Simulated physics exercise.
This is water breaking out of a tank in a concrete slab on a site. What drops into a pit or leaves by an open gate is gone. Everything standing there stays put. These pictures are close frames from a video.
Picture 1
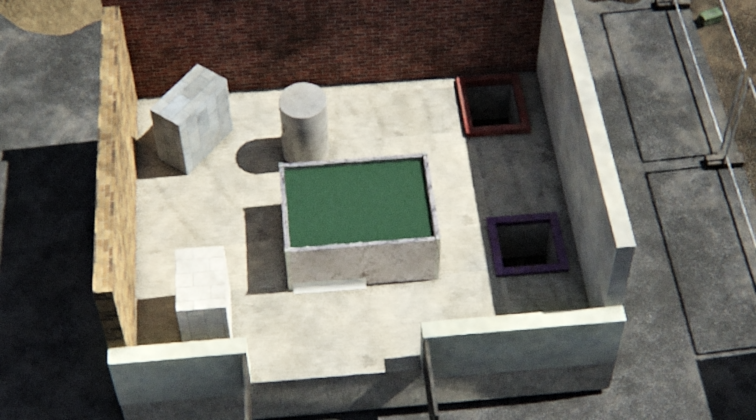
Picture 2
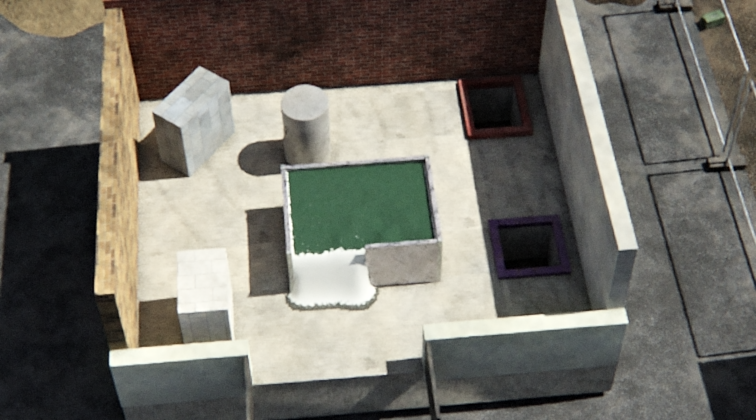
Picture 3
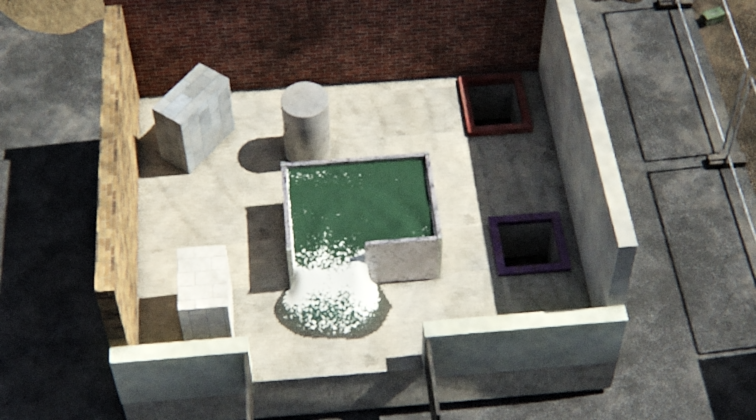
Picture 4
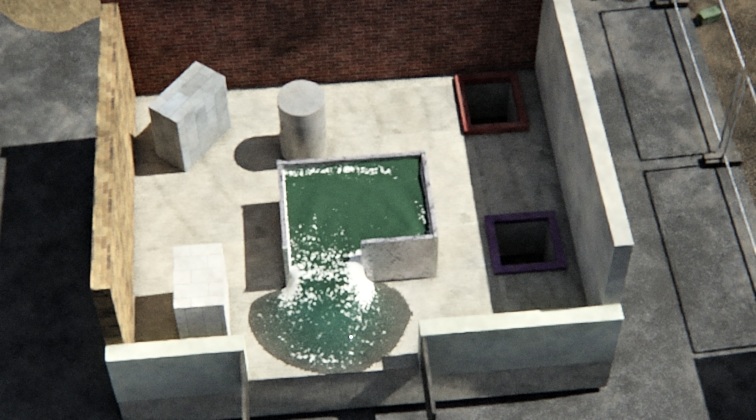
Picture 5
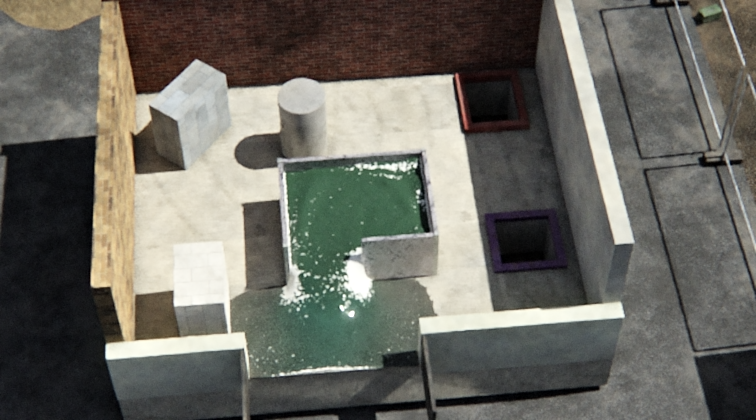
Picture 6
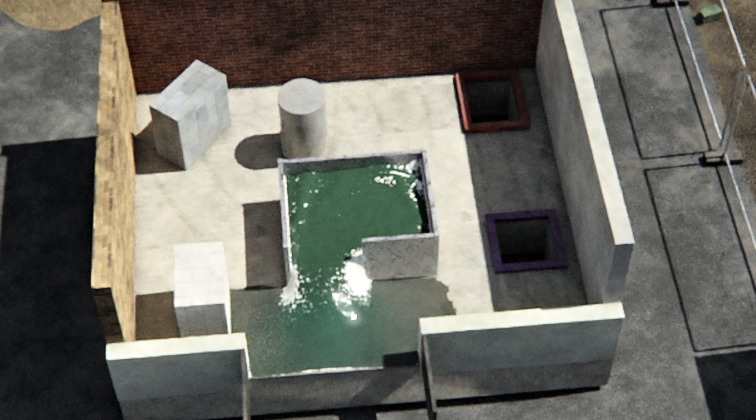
At first, an open tank of green water stands whole and still on a pale slab enclosed by low walls. Then water bursts through a gap in its front side in a white, frothy rush, fans out across the slab, and spreads as a green sheet between the front walls.
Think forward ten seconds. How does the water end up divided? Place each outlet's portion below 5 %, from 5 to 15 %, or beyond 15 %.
Once it settles, the gate collects beyond 15 %, the purple pit collects below 5 %, the red pit collects below 5 %.
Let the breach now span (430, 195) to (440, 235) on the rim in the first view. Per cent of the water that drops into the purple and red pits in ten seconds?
Result - purple: 45 %; red: 4 %.
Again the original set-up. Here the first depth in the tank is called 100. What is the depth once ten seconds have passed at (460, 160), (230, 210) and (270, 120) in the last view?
I'd put them at close to 0 per cent, then 2 per cent, then 2 per cent.
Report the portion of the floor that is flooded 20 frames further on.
Roughly 30 %.
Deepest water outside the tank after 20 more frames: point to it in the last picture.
Somewhere around pixel (316, 292).
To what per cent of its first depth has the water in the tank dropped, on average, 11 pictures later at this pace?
Roughly 44 %.
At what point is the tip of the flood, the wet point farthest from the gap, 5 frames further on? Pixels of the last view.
(571, 338).
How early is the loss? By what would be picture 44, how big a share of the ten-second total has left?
Log: Around 90 %, estimated.
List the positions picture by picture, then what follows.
In the first frame, the open tank at (358, 205) is whole and still.
In the second frame, the front is at (371, 298), out from the gap at (329, 272).
In the third frame, the front is at (370, 327), out from the gap at (330, 272).
In the fourth frame, water pours out at (326, 272) and has run to a hidden place.
In the fifth frame, the front is at a hidden place, out from the gap at (326, 270).
In the sixth frame, water pours out at (326, 270) and has run to a hidden place.
A moment on, water covers 15 % of the floor; the gate 22 %, the purple pit 0 %, the red pit 0 %.
Next, water covers 20 % of the floor; the gate 39 %, the purple pit 0 %, the red pit 0 %.
Then, water covers 30 % of the floor; the gate 55 %, the purple pit 0 %, the red pit 0 %.
Later, water covers 40 % of the floor; the gate 70 %, the purple pit 0 %, the red pit 0 %.
In the end, water covers 45 % of the floor; the gate 79 %, the purple pit 0 %, the red pit 0 %.
